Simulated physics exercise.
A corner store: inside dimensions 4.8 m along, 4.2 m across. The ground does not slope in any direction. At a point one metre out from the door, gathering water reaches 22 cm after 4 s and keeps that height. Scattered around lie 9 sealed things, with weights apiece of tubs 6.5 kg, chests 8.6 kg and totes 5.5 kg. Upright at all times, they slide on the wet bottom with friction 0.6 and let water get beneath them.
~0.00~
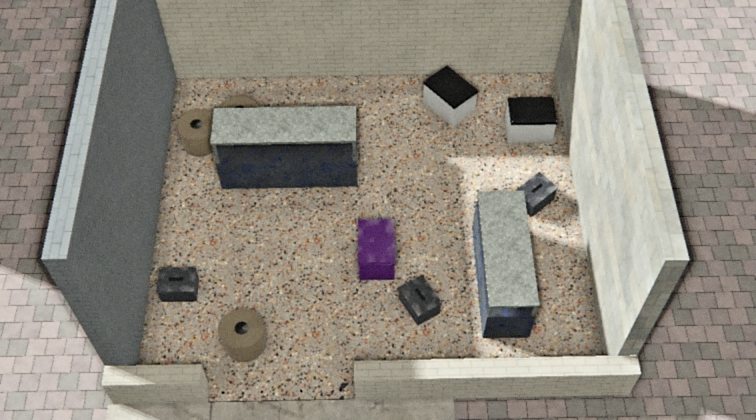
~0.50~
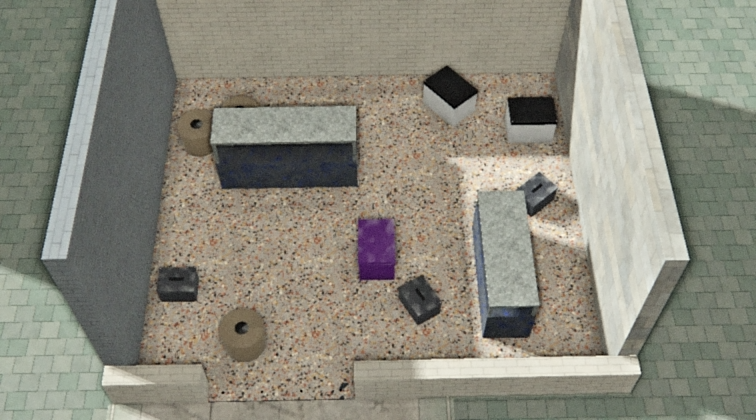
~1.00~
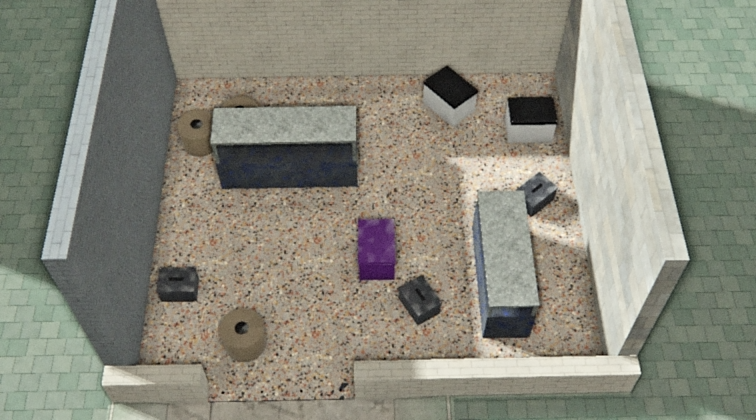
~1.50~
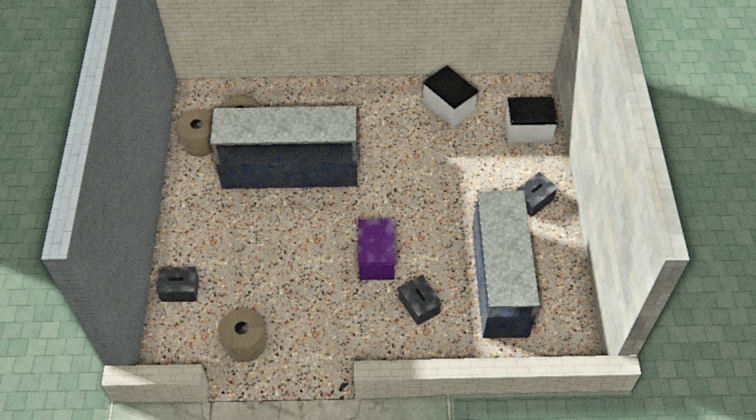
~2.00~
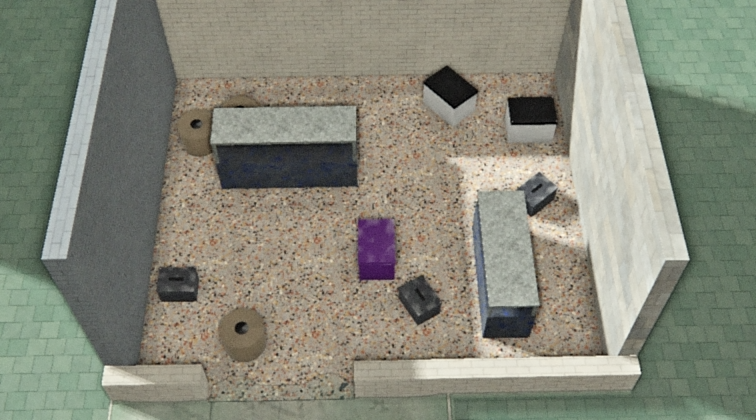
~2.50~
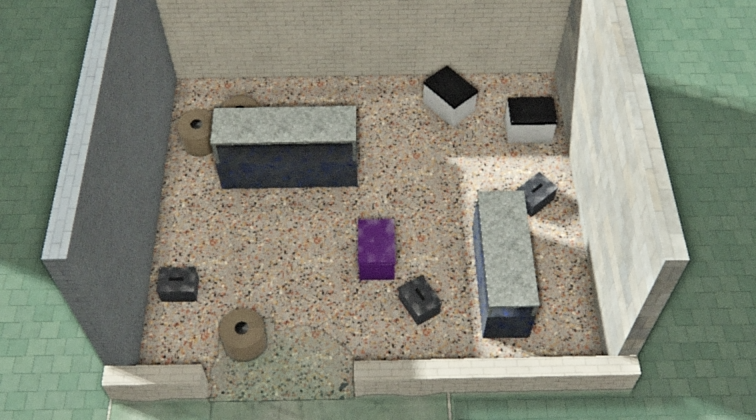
In the video, greenish water covers the paving around a roofless walled room holding a purple box, two long counters and other items, then spreads slightly through the doorway onto the speckled floor, while the objects stay still.
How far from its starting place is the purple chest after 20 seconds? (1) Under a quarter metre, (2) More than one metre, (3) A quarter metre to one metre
Answer: 2.
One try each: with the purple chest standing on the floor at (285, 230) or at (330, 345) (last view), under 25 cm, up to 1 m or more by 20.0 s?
Goes far off, then goes far off.
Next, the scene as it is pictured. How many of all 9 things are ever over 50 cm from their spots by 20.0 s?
It adds up to 8.
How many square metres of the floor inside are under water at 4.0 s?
My estimate is roughly 5.0 m2.
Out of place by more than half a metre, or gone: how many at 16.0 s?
Tally: 7.
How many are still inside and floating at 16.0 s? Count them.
Then: 9.
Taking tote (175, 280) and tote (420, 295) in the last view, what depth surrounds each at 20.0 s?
About 16 and 10 cm.
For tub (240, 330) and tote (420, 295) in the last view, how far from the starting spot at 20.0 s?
Respectively 350 and 20 cm.
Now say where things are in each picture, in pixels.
The purple chest at (376, 240) rests on the ground; water covers 0.0 m2; 0 of 9 have shifted, in the first picture.
The purple chest at (376, 240) rests on the ground; water covers 0.0 m2; 0 of 9 have shifted, in the second picture.
The purple chest at (376, 240) rests on the ground; 0.0 m2 under water; 0 of 9 have shifted, in the third picture.
The purple chest at (376, 240) rests on the ground; 0.0 m2 under water; 0 of 9 have shifted, in the fourth picture.
The purple chest at (376, 240) rests on the ground; 0.0 m2 under water; 0 of 9 have shifted, in the fifth picture.
The purple chest at (376, 240), on the bottom; water covers 0.6 m2; 0 of 9 have shifted, in the sixth picture.
After 4.0 s the purple chest is near (377, 240), 0.0 m from its start, aground; 0 afloat.
After 9.0 s the purple chest is near (548, 126), 2.5 m from its start, afloat; 4 afloat.
After 16.0 s the purple chest is near (555, 325), 2.1 m from its start, afloat; 9 afloat.
After 20.0 s the purple chest is near (557, 317), 2.1 m from its start, afloat; 9 afloat.
